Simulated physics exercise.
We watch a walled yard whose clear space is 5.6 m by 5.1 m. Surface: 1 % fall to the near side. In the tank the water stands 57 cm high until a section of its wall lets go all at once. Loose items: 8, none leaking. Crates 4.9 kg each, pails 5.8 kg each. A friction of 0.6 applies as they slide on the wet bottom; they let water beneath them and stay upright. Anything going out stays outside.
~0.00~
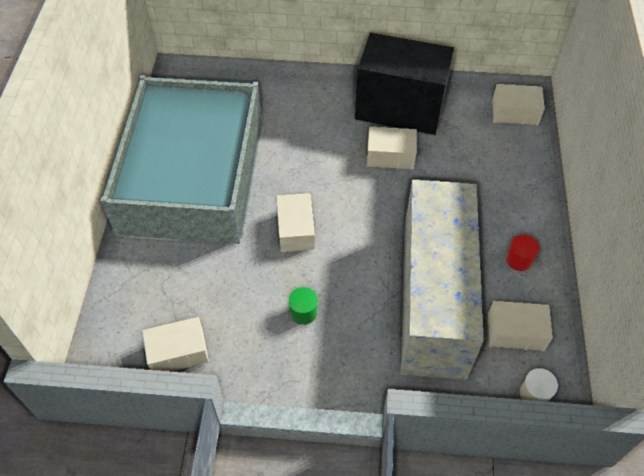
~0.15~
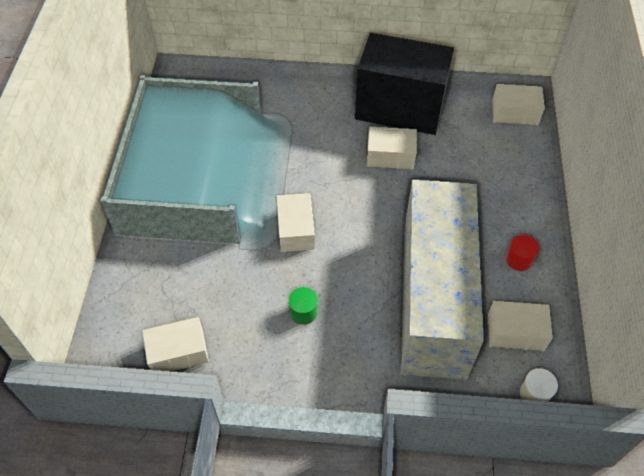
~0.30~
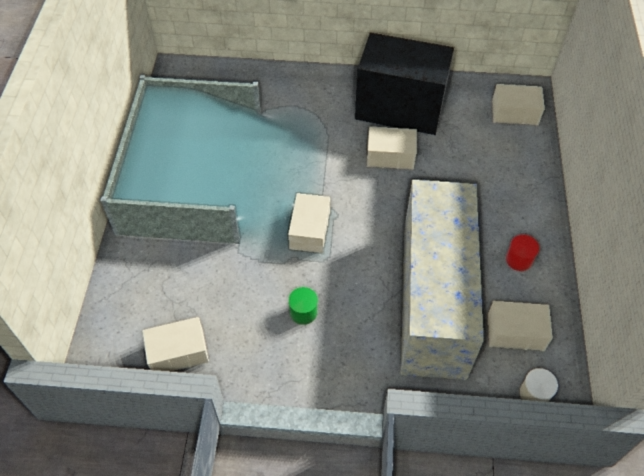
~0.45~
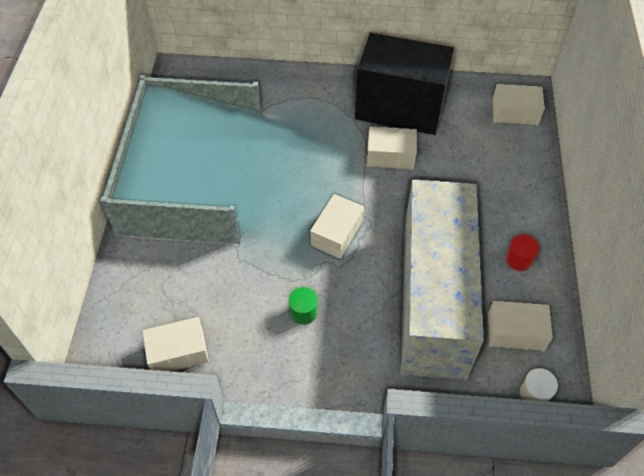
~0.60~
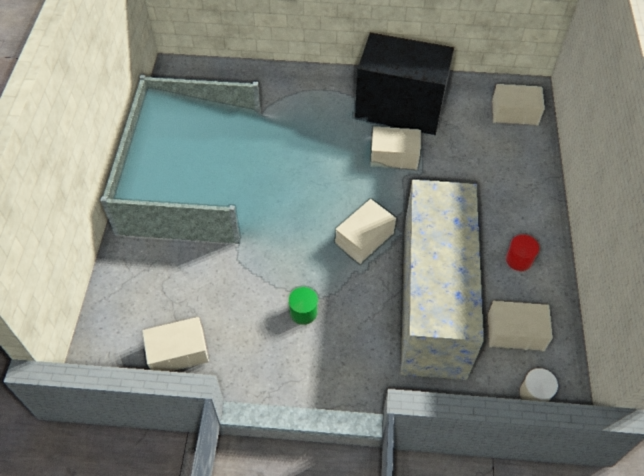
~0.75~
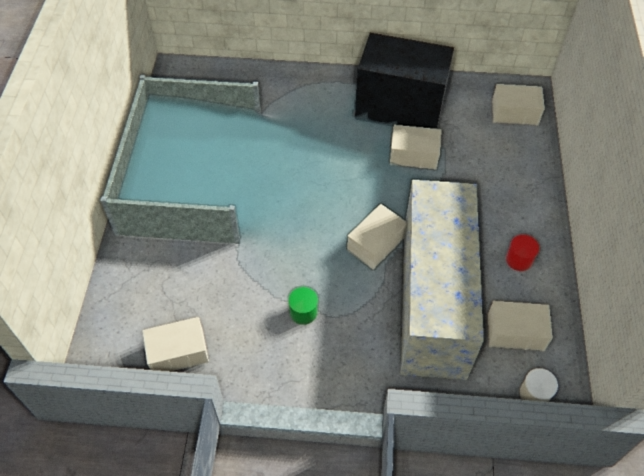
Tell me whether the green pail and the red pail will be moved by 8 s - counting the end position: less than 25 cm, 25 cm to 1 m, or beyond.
Final spots: Green pail near where it began, red pail a moderate distance away.
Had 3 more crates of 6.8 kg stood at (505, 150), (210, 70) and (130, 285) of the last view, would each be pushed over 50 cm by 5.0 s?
Result, in listed order: Exceeded / not exceeded / not exceeded.
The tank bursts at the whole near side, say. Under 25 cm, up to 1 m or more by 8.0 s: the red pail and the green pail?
The red pail hardly moves, the green pail is swept away.
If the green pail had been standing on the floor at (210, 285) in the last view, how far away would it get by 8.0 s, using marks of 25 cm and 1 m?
Short answer: It hardly moves.
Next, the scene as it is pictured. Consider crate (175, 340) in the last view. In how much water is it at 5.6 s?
I'd say some 1 cm.
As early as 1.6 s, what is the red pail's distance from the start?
Roughly 0 centimetres by that point.
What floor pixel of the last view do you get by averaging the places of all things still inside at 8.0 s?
Near (395, 276).
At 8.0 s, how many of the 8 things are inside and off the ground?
At that time the total is 3.
After 1.6 s the green pail is near (303, 300), 0.0 m from its start, aground; the red pail is near (525, 246), 0.0 m from its start, aground; 0 of 8 are out; 2 afloat.
After 3.6 s the green pail is near (303, 300), 0.0 m from its start, aground; the red pail is near (490, 268), 0.5 m from its start, aground; 1 of 8 are out; 4 afloat.
After 5.6 s the green pail is near (303, 300), 0.0 m from its start, aground; the red pail is near (497, 258), 0.4 m from its start, afloat; 1 of 8 are out; 5 afloat.
After 8.0 s the green pail is near (303, 300), 0.0 m from its start, aground; the red pail is near (544, 282), 0.5 m from its start, aground; 1 of 8 are out; 3 afloat.
